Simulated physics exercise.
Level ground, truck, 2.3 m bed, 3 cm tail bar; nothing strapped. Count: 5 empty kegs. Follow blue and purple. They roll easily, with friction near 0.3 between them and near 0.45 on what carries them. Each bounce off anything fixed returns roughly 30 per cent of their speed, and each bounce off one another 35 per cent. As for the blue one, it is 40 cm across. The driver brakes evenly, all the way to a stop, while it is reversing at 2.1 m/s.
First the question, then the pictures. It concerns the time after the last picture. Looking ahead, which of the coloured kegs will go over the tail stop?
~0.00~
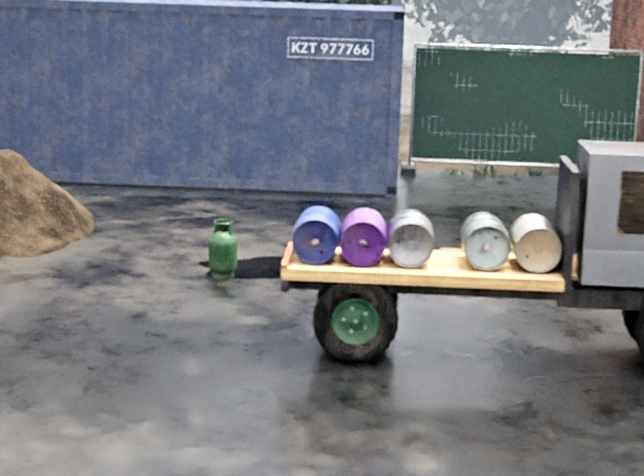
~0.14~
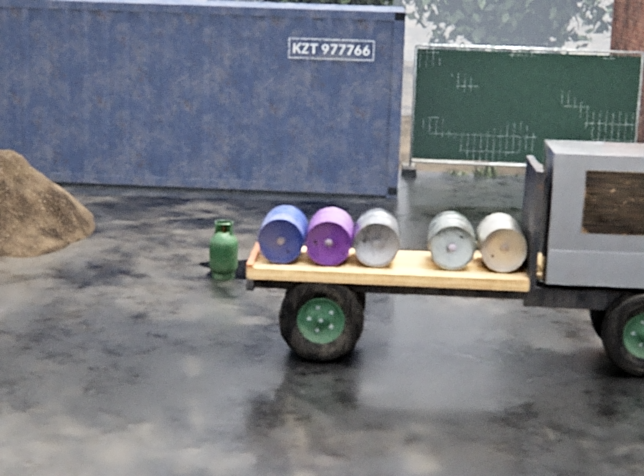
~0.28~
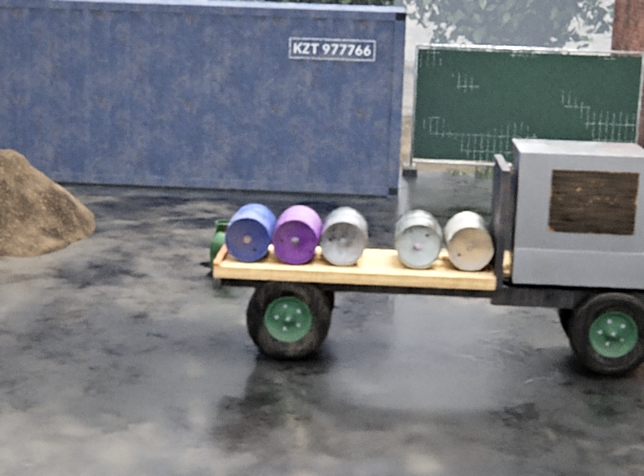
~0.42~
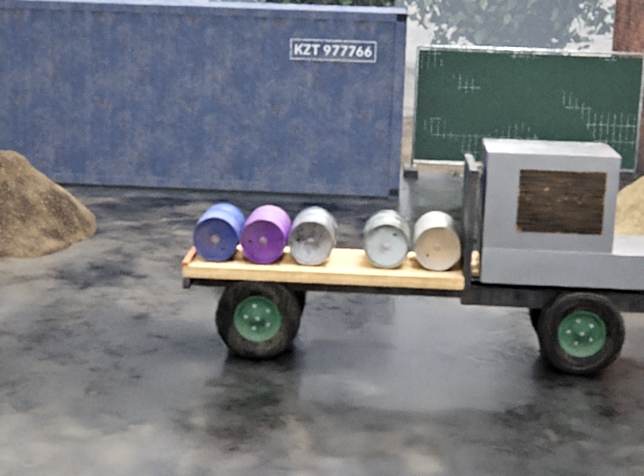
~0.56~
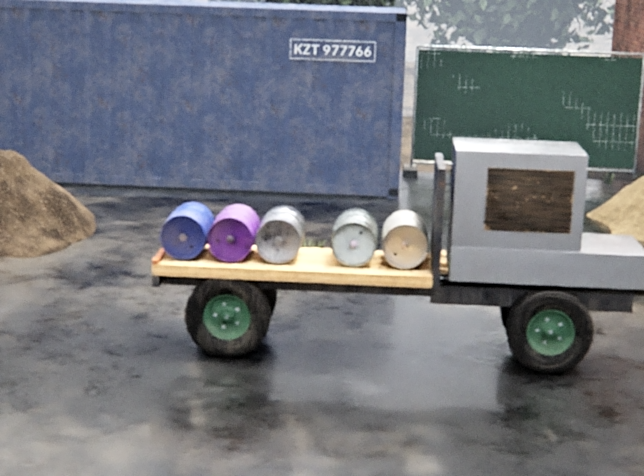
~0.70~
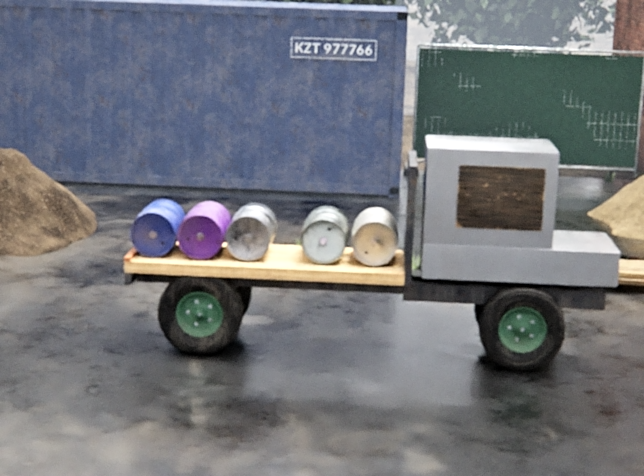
As I see it, the blue keg is still there; the purple is still there.
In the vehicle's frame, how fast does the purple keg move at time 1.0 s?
Near 0.1 m/s.
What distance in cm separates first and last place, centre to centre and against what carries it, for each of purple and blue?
The purple one comes to 10 and the blue one to 10.
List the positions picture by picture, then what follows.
Blue at (315, 242), purple at (363, 244); tail bar at (284, 266); speed 2.1 m/s; 5 of the 5 make up the bottom layer on the bed, in the first picture.
Blue at (281, 241), purple at (328, 243); tail bar at (250, 266); speed 2.0 m/s, in the second picture.
Blue at (247, 240), purple at (295, 242); tail bar at (217, 264); speed 1.9 m/s, in the third picture.
Blue at (215, 239), purple at (263, 241); tail bar at (186, 264); speed 1.9 m/s, in the fourth picture.
Blue at (183, 237), purple at (230, 240); tail bar at (155, 262); speed 1.8 m/s, in the fifth picture.
Blue at (153, 235), purple at (200, 237); tail bar at (127, 259); speed 1.7 m/s, in the sixth picture.
After 1.0 s, blue is on the bed, 10 cm from the bar, rolling towards it; purple is on the bed, 50 cm from the bar, rolling towards it; 0 lost off the end.
After 1.4 s, no change for blue, purple; 0 lost off the end.
At rest (1.8 s), blue is on the bed, 10 cm from the bar; purple is on the bed, 50 cm from the bar; 0 lost off the end.
